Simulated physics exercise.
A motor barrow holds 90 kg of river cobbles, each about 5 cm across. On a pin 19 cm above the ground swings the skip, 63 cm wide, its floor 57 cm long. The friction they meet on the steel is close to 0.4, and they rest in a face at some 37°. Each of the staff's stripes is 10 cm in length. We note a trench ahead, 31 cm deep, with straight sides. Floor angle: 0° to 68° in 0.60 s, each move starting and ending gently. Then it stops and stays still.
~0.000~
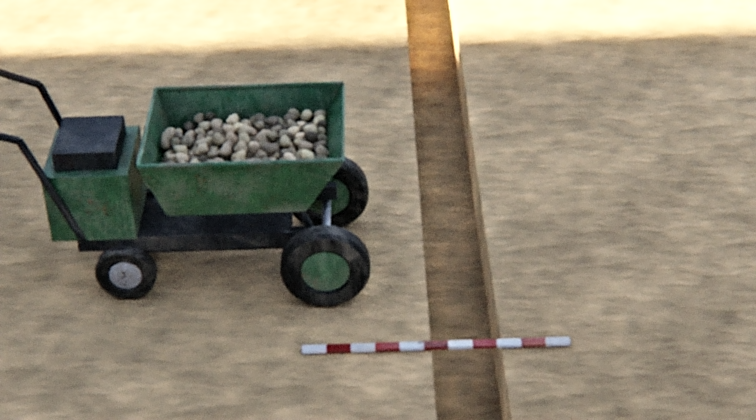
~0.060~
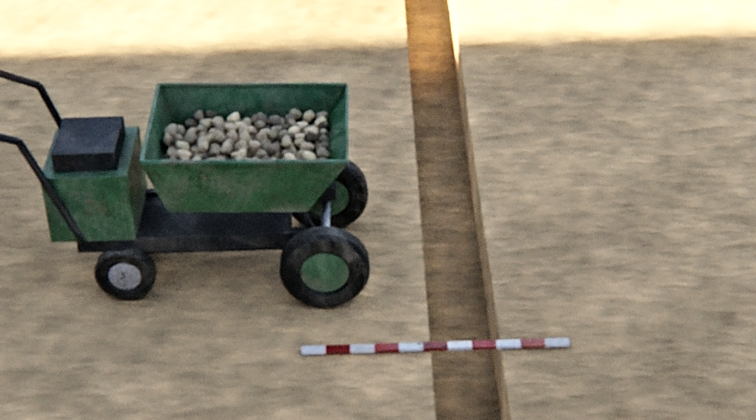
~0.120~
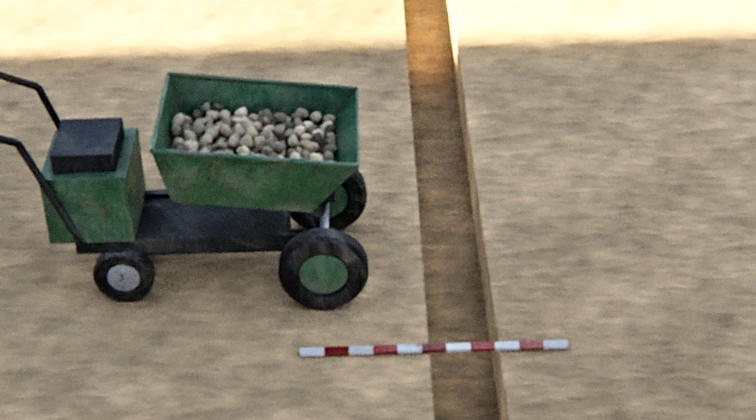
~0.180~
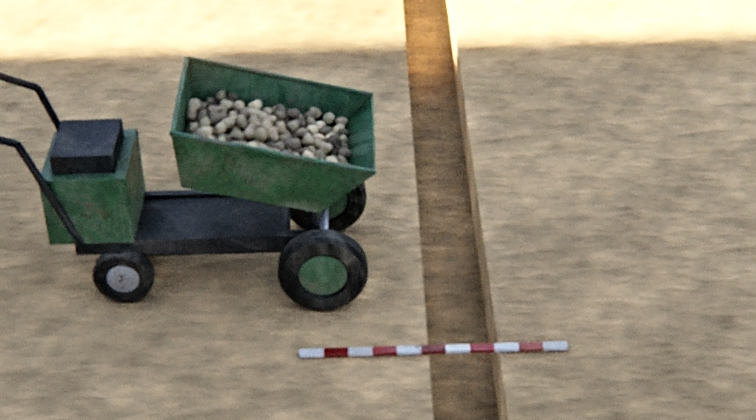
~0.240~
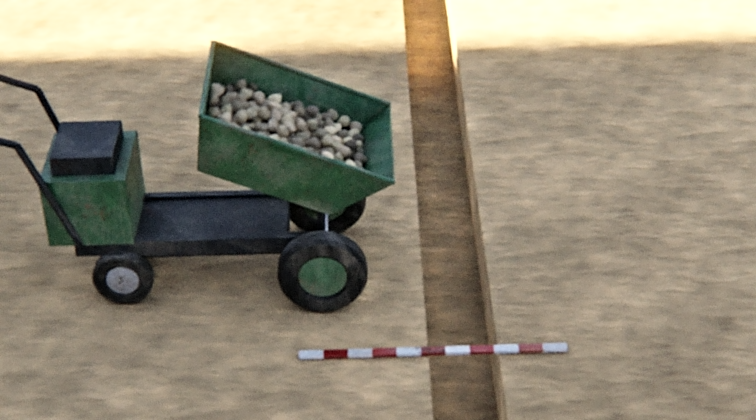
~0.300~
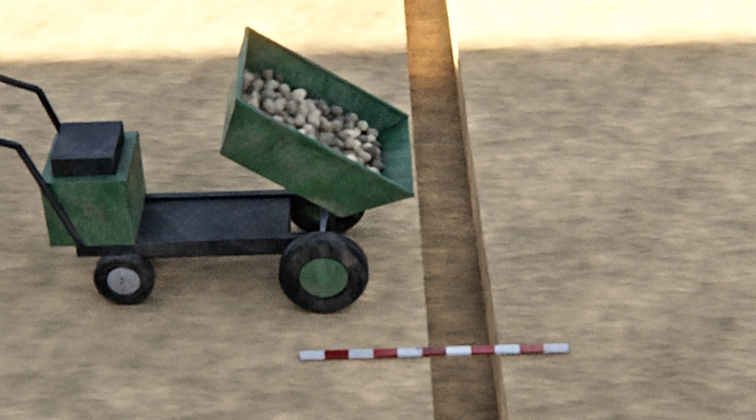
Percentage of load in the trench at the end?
33 per cent.
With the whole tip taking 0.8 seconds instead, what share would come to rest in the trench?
Around 40 per cent would end in the trench.
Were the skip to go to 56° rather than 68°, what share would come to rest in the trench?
It would be close to 20 percent.
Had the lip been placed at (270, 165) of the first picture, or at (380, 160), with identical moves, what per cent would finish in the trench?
Around 65 and then 10 percent.
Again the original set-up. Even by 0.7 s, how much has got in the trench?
By that point it's something like 10 in a hundred.
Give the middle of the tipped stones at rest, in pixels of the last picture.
The tipped stones centre close to (528, 260).
After 0.4 s the floor is at 57°; 100 % in the skip; the foremost stones are at (416, 194).
After 0.7 s the floor is at 68°; 84 % in the skip, 8 % in the trench, 8 % past the trench; the foremost stones are at (516, 252).
After 1.0 s the floor is at 68°; 29 % in the skip, 9 % in the trench, 62 % past the trench; the foremost stones are at (667, 255).
After 3.0 s the floor is at 68°; 5 % in the skip, 33 % in the trench, 62 % past the trench; the foremost stones are past the picture's edge.
